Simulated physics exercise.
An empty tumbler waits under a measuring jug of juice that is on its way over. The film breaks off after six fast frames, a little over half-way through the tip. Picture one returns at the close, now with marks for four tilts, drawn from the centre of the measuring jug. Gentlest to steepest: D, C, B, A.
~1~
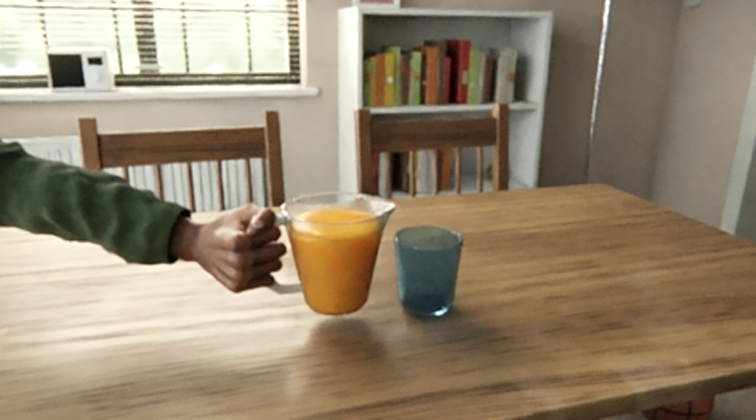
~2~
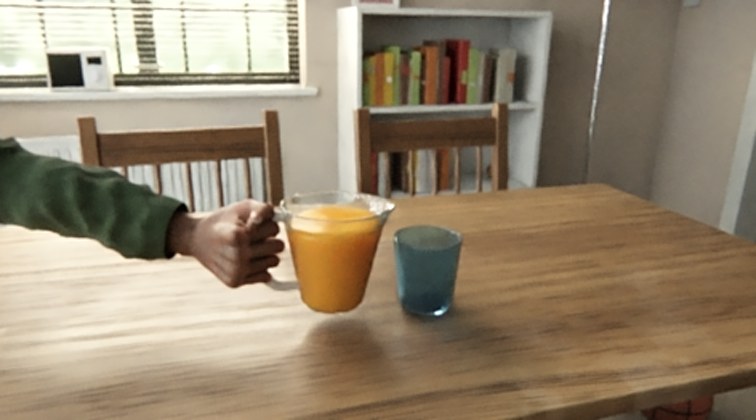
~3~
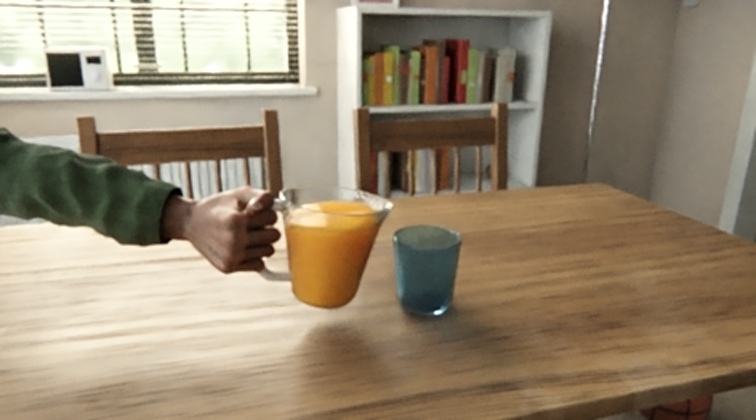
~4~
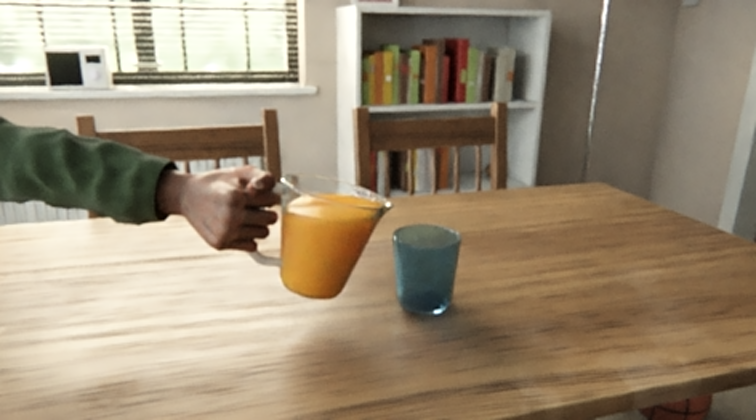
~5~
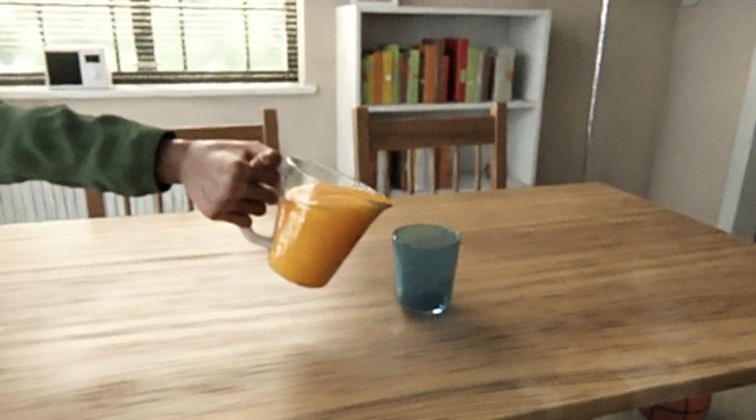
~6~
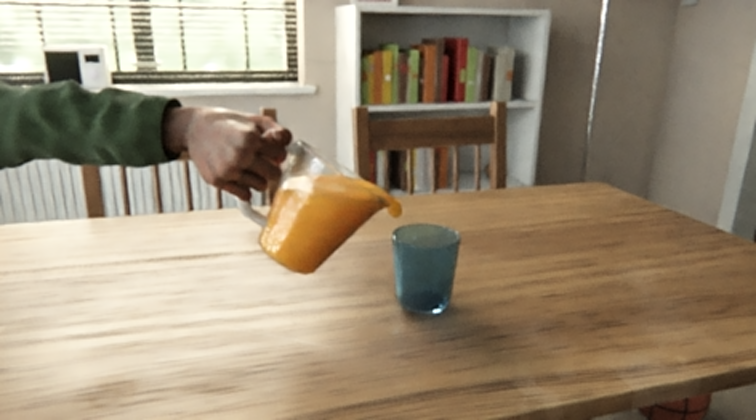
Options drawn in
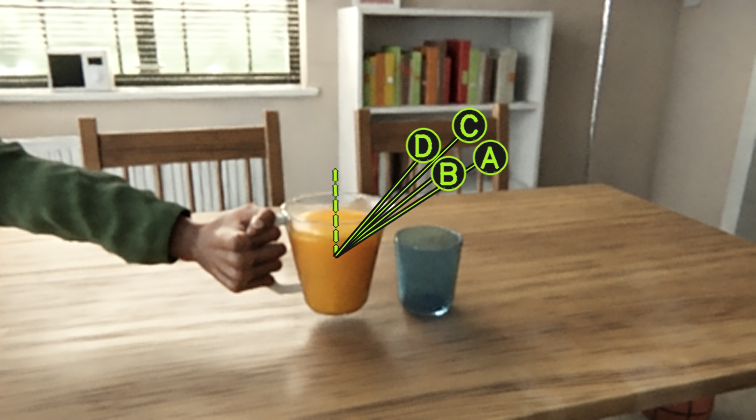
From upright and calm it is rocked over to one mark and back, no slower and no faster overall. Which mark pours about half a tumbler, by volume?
It is D.
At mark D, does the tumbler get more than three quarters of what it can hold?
No, less.
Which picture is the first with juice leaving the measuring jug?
In picture 6.
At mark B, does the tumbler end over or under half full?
Over half.
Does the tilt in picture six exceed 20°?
Yes, it does.
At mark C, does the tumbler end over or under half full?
Over half.
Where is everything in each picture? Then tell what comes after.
Upright, lip at (393, 205); rim of the tumbler round (429, 236); nothing has left yet, in the first frame.
Upright, lip at (393, 205); nothing has left yet, in the second frame.
Tipped about 7°, lip at (392, 205); nothing has left yet, in the third frame.
Tipped about 15°, lip at (391, 204); nothing has left yet, in the fourth frame.
Tipped about 25°, lip at (390, 203); nothing has left yet, in the fifth frame.
Tipped about 35°, lip at (389, 203); juice is over the lip, down to (395, 213), in the sixth frame.
In lime, A at (474, 164); B at (431, 179); C at (457, 138); D at (416, 162).
For mark A, the tumbler ends with about 80 % of what it can hold; 14 % of the juice is spilt.
For mark B, the tumbler ends with about 80 % of what it can hold; 3 % of the juice is spilt.
For mark C, the tumbler ends with about 67 % of what it can hold.
For mark D, the tumbler ends with about 50 % of what it can hold.
